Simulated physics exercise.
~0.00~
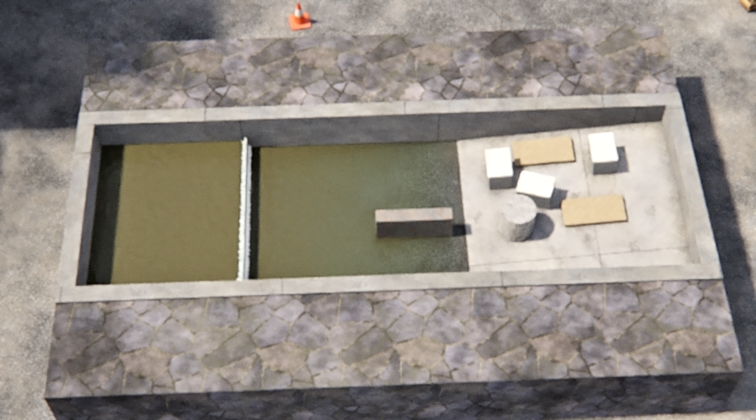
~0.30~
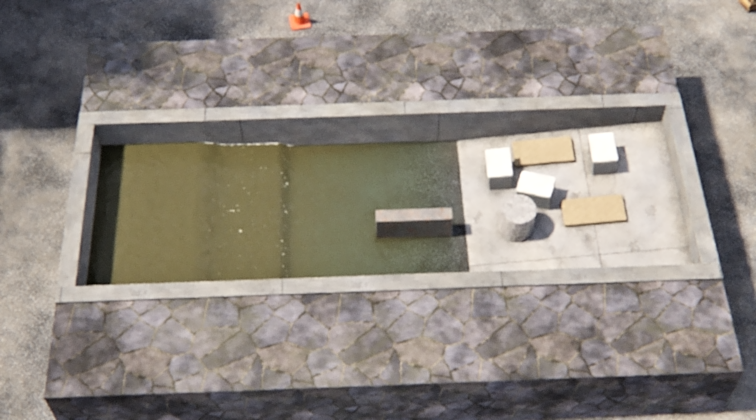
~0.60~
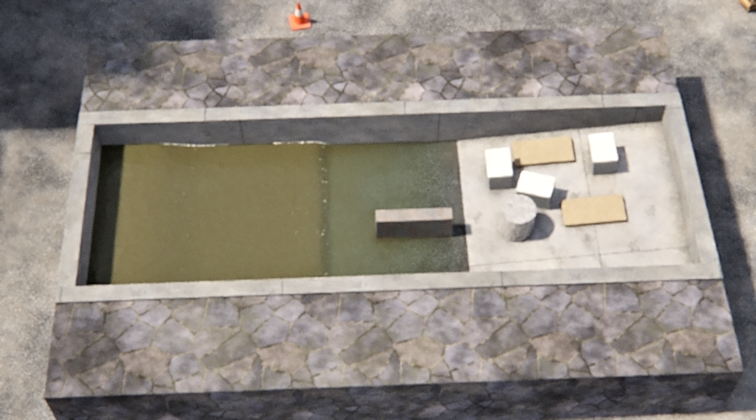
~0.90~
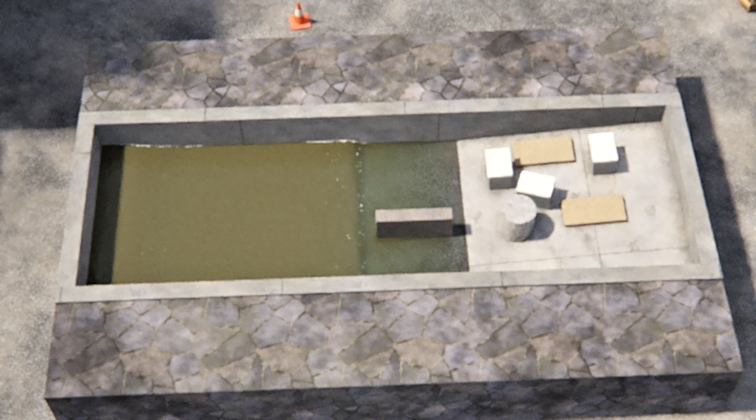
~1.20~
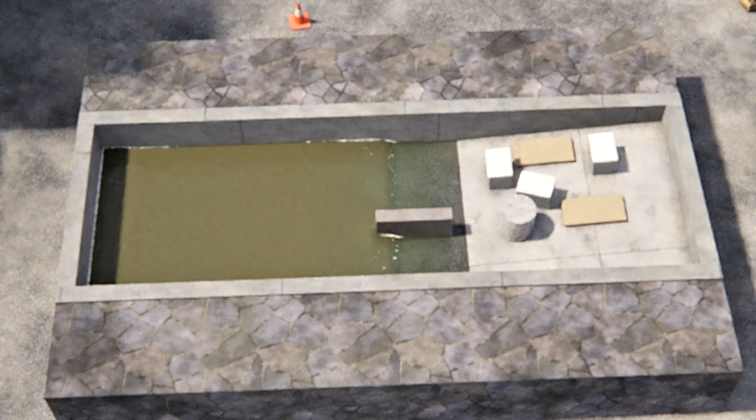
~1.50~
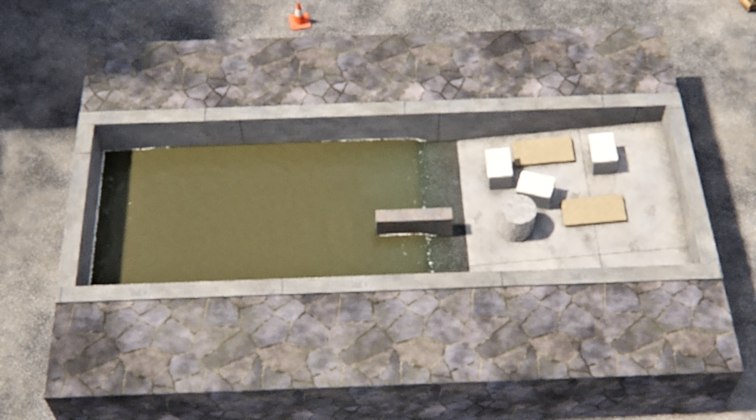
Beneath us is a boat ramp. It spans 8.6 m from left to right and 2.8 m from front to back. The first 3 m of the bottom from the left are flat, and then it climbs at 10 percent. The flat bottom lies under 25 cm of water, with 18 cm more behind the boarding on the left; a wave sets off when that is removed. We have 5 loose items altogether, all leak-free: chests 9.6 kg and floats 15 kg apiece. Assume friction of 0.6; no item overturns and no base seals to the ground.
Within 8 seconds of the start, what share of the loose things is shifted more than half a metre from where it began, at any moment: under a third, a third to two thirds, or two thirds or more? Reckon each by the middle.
A third to two thirds.
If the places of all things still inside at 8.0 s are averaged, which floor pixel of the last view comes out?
Averaged position, last view: Near pixel (489, 186).
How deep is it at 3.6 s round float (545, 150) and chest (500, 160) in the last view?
Around 5 cm and 11 cm.
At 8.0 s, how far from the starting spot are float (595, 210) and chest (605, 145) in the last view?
First 0 cm, then 0 cm.
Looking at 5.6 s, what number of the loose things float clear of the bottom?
By my count, 3.
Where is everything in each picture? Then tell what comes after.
The first picture shows a chest at (538, 184) rests on the ground; a chest at (605, 147), on the bottom; 15.0 m2 under water; 0 of 5 have shifted.
The second picture shows a chest at (538, 184) rests on the ground; a chest at (605, 147) rests on the ground; water covers 15.0 m2; 0 of 5 have shifted.
The third picture shows a chest at (538, 184), on the bottom; a chest at (605, 147), on the bottom; 15.0 m2 under water; 0 of 5 have shifted.
The fourth picture shows a chest at (538, 184) rests on the ground; a chest at (605, 147), on the bottom; water covers 15.0 m2; 0 of 5 have shifted.
The fifth picture shows a chest at (538, 184) rests on the ground; a chest at (605, 147) rests on the ground; 15.0 m2 under water; 0 of 5 have shifted.
The sixth picture shows a chest at (538, 184) rests on the ground; a chest at (605, 147), on the bottom; water covers 15.0 m2; 0 of 5 have shifted.
After 2.1 s 0 of 5 are over 50 cm from their spots; 0 afloat.
After 3.6 s 0 of 5 are over 50 cm from their spots; 1 afloat.
After 5.6 s 0 of 5 are over 50 cm from their spots; 3 afloat.
After 8.0 s 3 of 5 are over 50 cm from their spots, and 3 have been at some point; 2 afloat.
